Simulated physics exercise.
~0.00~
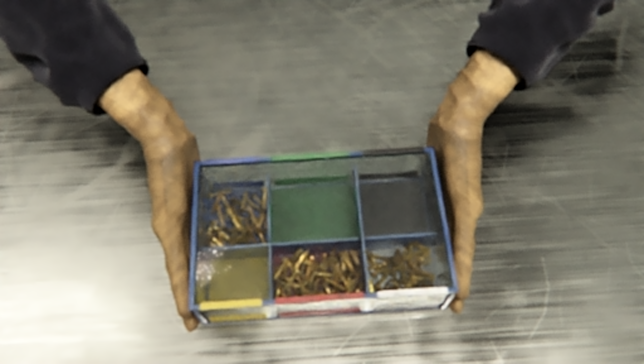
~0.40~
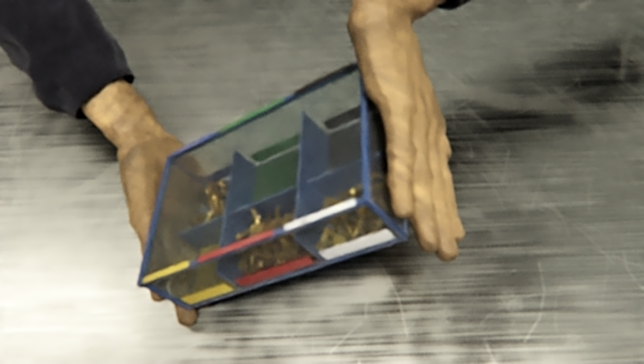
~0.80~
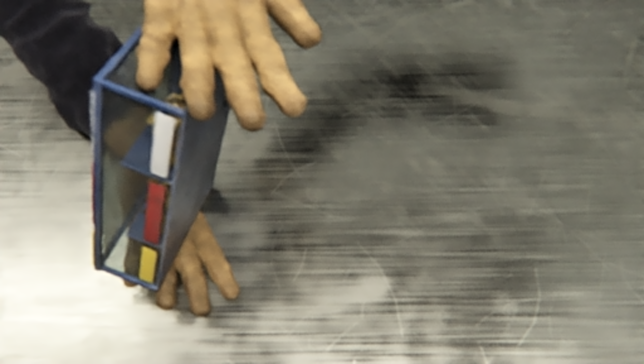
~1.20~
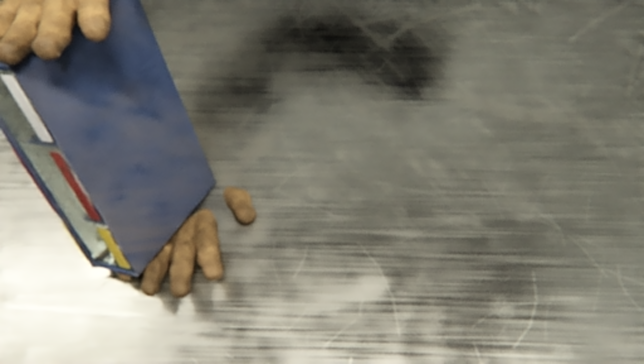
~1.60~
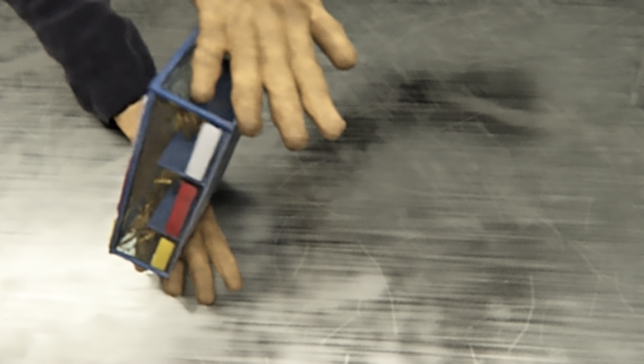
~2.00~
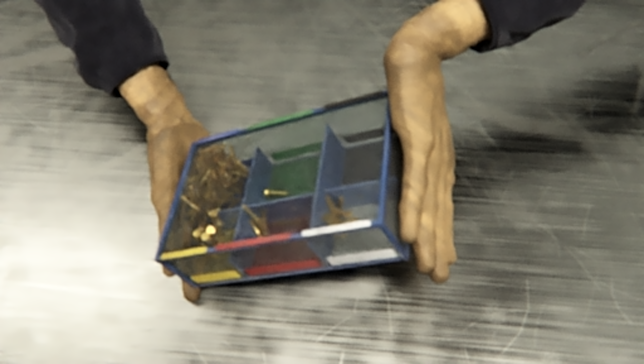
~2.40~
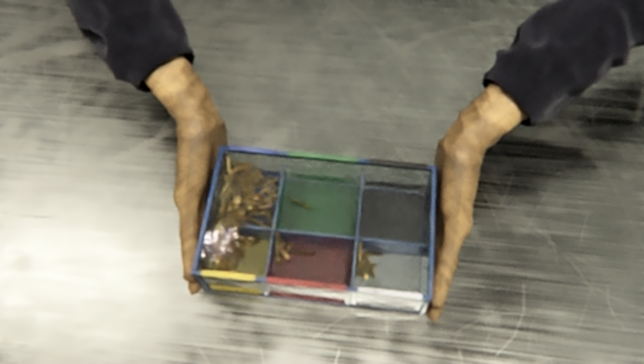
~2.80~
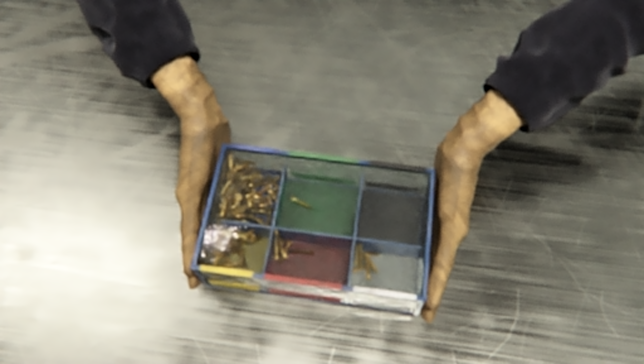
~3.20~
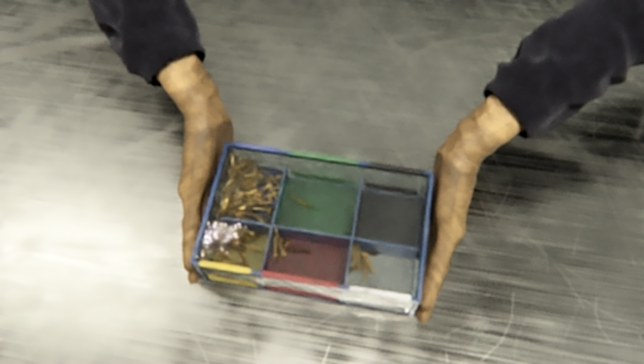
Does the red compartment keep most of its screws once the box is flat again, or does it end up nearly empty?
It ends up nearly empty, with only a few screws left in it. Most of the screws in the box finish in the upper-left compartment, with a smaller share in the yellow one.
